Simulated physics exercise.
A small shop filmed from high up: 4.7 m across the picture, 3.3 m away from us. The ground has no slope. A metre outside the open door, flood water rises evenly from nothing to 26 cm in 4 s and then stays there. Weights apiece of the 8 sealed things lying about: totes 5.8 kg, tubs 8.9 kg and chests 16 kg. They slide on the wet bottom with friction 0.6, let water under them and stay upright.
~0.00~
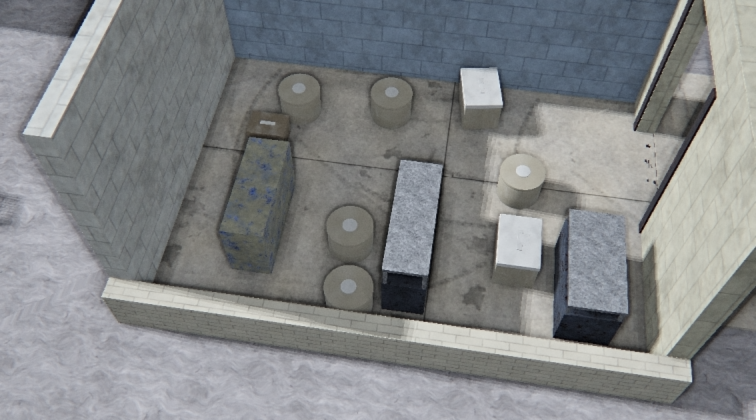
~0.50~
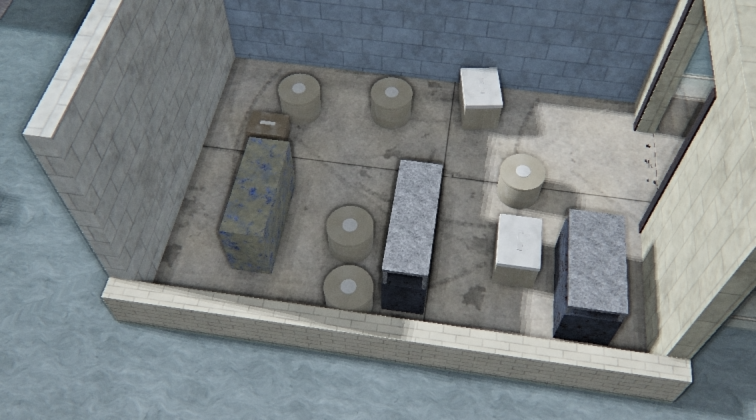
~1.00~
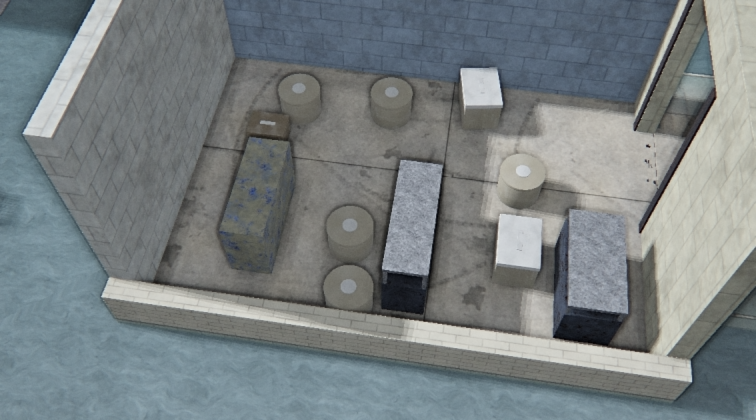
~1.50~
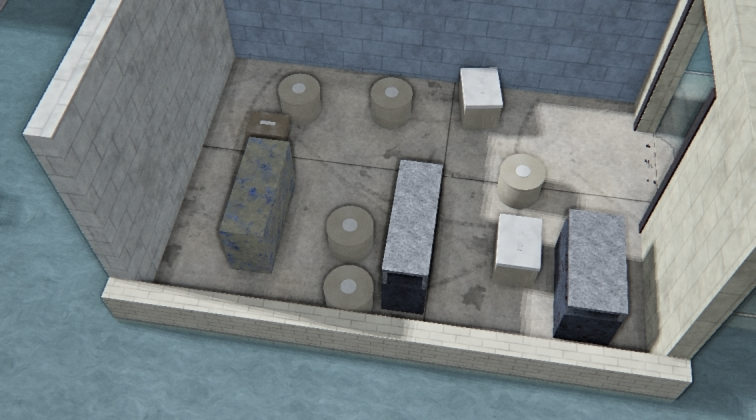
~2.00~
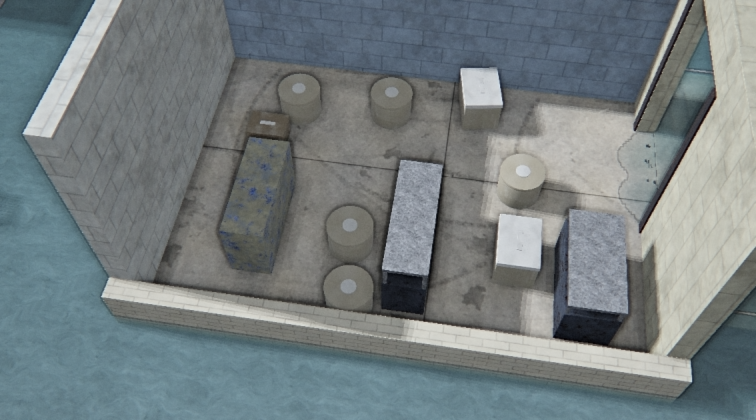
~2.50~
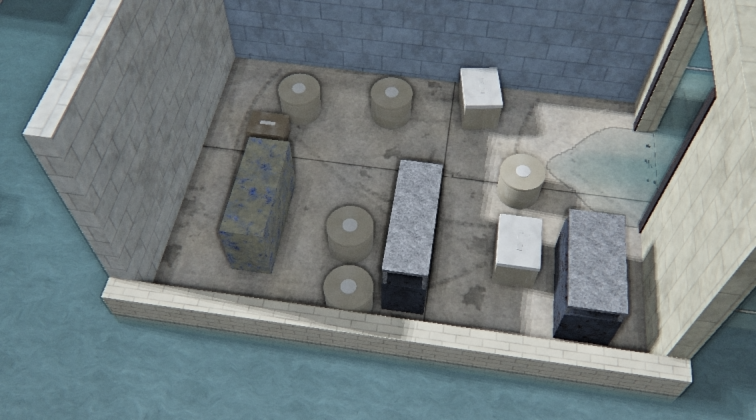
At the start, drums, boxes and long blocks stand on the dry floor of a small walled room seen from above. The grey ground outside then turns blue-green with water, and later a shallow puddle spreads in through the opening at right, while the objects stay still.
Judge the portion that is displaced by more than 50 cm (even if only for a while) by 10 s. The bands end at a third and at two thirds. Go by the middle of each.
That comes to at least two thirds.
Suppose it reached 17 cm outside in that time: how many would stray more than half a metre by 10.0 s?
In that case 5 of them.
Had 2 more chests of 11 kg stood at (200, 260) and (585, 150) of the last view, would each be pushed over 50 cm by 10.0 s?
In that order: Under, over.
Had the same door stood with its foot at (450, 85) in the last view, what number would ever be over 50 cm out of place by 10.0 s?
Then 7.
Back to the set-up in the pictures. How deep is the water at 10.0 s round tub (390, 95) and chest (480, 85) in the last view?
Roughly 17 and 18 cm.
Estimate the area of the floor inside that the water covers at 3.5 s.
Some 3.5 m2.
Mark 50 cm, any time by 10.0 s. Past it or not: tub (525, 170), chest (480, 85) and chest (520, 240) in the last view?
In that order: Past it, past it, short of it.
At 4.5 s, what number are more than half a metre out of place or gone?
1 of them.
After 3.5 s 0 of 8 are over 50 cm from their spots; 0 afloat.
After 4.5 s 1 of 8 are over 50 cm from their spots; 0 afloat.
After 7.0 s 4 of 8 are over 50 cm from their spots; 5 afloat.
After 10.0 s 7 of 8 are over 50 cm from their spots, and 7 have been at some point; 8 afloat.
